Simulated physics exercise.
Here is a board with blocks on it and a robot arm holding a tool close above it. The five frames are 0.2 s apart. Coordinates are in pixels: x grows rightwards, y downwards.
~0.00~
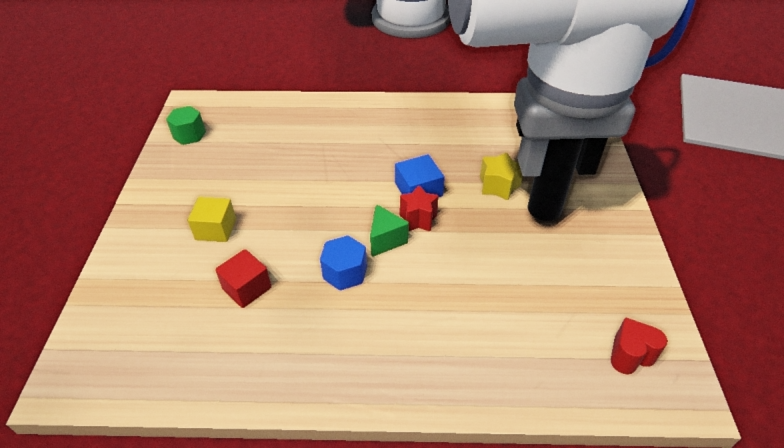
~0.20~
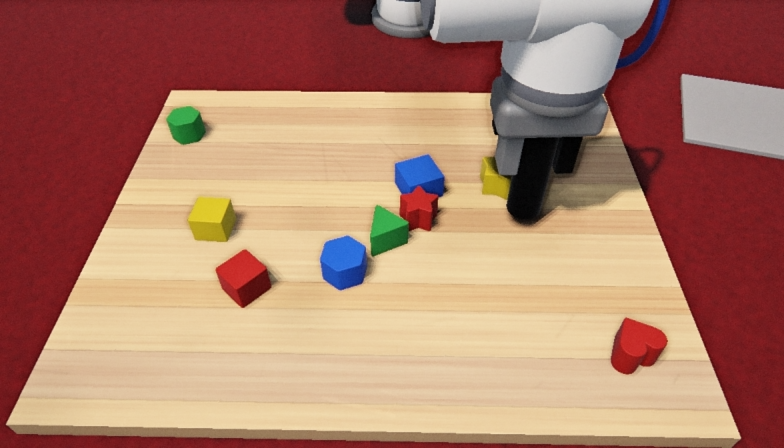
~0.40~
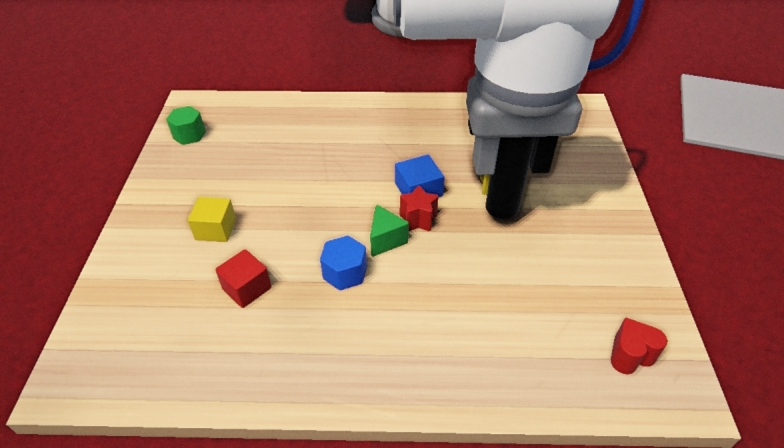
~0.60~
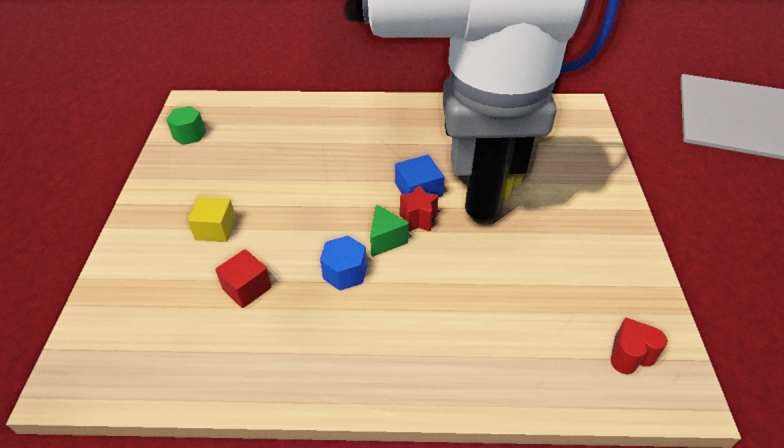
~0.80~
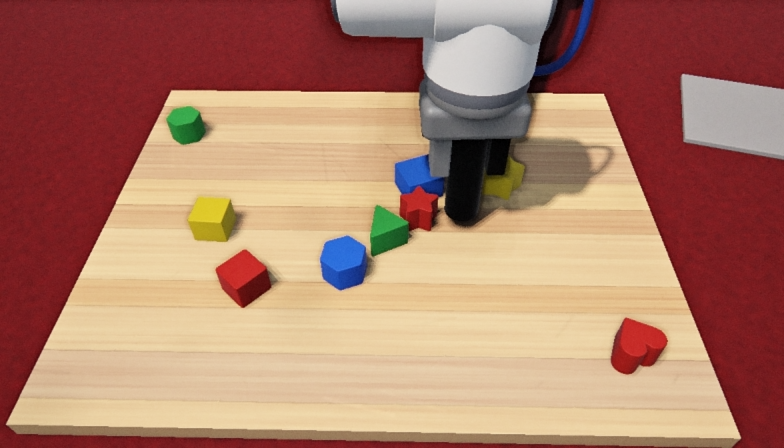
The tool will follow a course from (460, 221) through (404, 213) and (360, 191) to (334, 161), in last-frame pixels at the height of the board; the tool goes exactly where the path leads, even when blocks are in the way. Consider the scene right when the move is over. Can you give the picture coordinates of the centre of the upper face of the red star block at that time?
Somewhere near (340, 189).
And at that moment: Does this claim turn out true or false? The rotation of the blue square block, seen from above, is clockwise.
This is true.
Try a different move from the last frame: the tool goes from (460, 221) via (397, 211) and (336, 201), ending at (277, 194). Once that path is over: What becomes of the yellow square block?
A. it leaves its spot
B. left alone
B - left alone.
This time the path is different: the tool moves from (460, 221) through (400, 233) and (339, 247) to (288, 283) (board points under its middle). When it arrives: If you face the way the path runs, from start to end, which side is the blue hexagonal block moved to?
It's pushed left.
On the path given first. One third of the way, tool at (404, 201); green triangular block at (380, 222), turned 20° anticlockwise; red star block at (373, 194), turned 25° anticlockwise; blue square block at (416, 167), turned 20° clockwise.
Two thirds of the way, tool at (359, 179); green triangular block at (379, 222), turned 20° anticlockwise; red star block at (340, 189), turned 70° anticlockwise; blue square block at (413, 165), turned 35° clockwise.
At the end, tool at (333, 150); green triangular block at (379, 222), turned 20° anticlockwise; red star block at (340, 189), turned 75° anticlockwise; blue square block at (413, 165), turned 35° clockwise; yellow star block unmoved.
